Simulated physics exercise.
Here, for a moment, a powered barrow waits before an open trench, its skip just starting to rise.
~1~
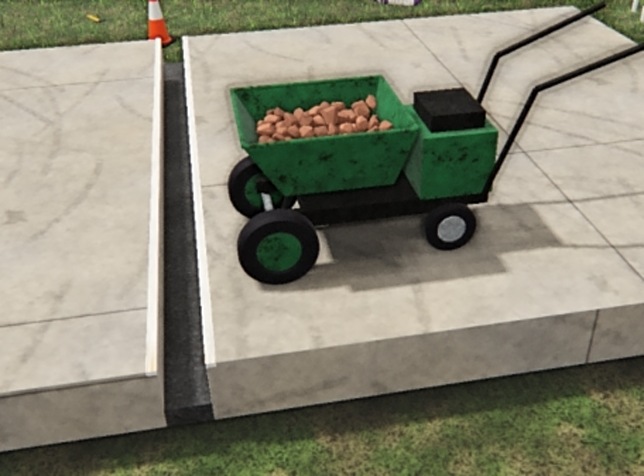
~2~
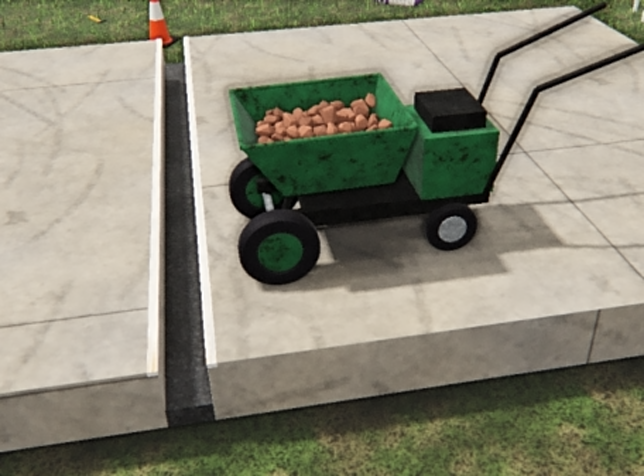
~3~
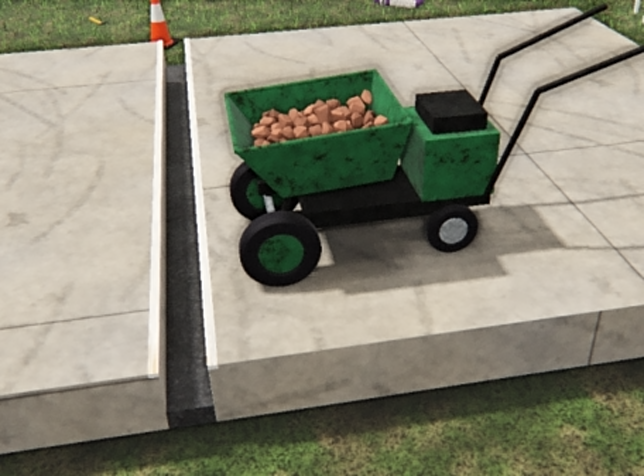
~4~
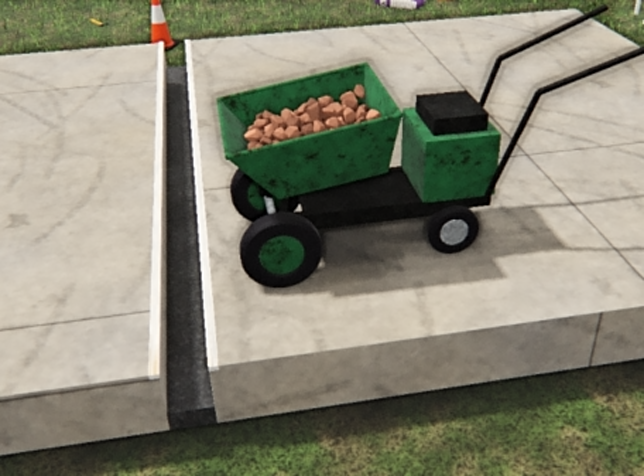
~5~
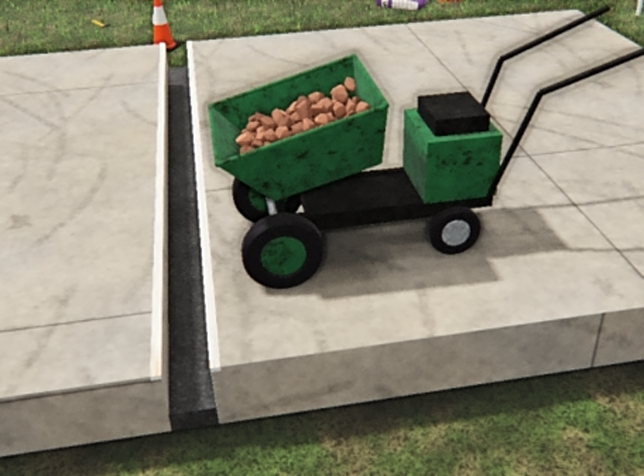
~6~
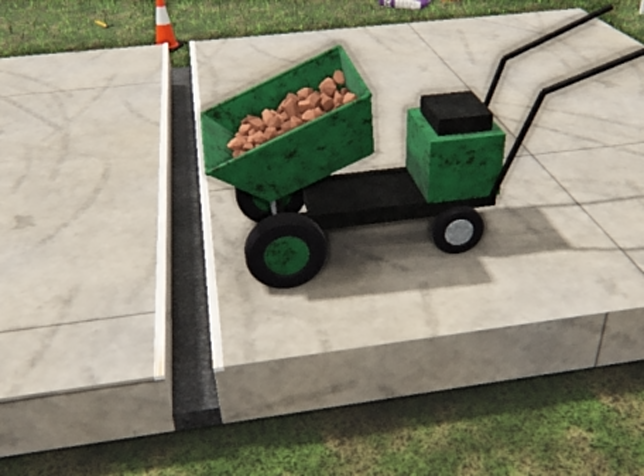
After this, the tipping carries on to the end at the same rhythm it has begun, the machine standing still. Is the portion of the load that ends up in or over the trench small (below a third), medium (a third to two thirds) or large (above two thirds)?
Small.
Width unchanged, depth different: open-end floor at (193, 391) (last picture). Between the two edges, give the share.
I'd say around 20 in a hundred.
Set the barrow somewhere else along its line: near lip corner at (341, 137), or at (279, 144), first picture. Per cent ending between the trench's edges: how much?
Close to 40 in a hundred, and close to 70 in a hundred.
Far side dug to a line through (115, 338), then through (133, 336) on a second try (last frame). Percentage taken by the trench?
The first case gives around 90 percent, and the second around 70 percent.
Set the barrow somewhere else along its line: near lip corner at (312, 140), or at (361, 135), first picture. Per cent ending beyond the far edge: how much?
0 and 0 percent, in that order.
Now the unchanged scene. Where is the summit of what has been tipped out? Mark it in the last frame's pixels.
Around (142, 244).
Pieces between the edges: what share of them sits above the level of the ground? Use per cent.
Roughly 5 in a hundred.
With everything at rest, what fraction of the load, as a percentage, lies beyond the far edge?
Roughly 65 per cent of the load.
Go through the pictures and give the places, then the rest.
In the first frame, lip of the skip near (244, 147), level; top of the load near (324, 133), lumps of rubble; first edge of the trench near (207, 321); far edge near (152, 328), the trench under half as wide as the skip, and about as deep as wide.
In the second frame, lip of the skip near (242, 148), tipped barely; top of the load near (323, 125).
In the third frame, lip of the skip near (237, 152), tipped barely; top of the load near (335, 127).
In the fourth frame, lip of the skip near (228, 158), tipped a little; top of the load near (339, 125).
In the fifth frame, lip of the skip near (217, 165), tipped clearly; top of the load near (329, 120).
In the sixth frame, lip of the skip near (207, 174), tipped clearly; top of the load near (329, 103); first edge of the trench near (215, 325); far edge near (160, 332).
Shortly afterwards, skip tipped steeply; the whole lot in the skip.
Next, skip tipped right over; the bulk in the skip; a little beyond it; only a few falling.
Some moments later, skip tipped right over; near a quarter in the skip; only a few in or heaped over the trench; near two thirds beyond it.
In the end, skip tipped right over; a little in the skip; near a quarter in or heaped over the trench; near two thirds beyond it.
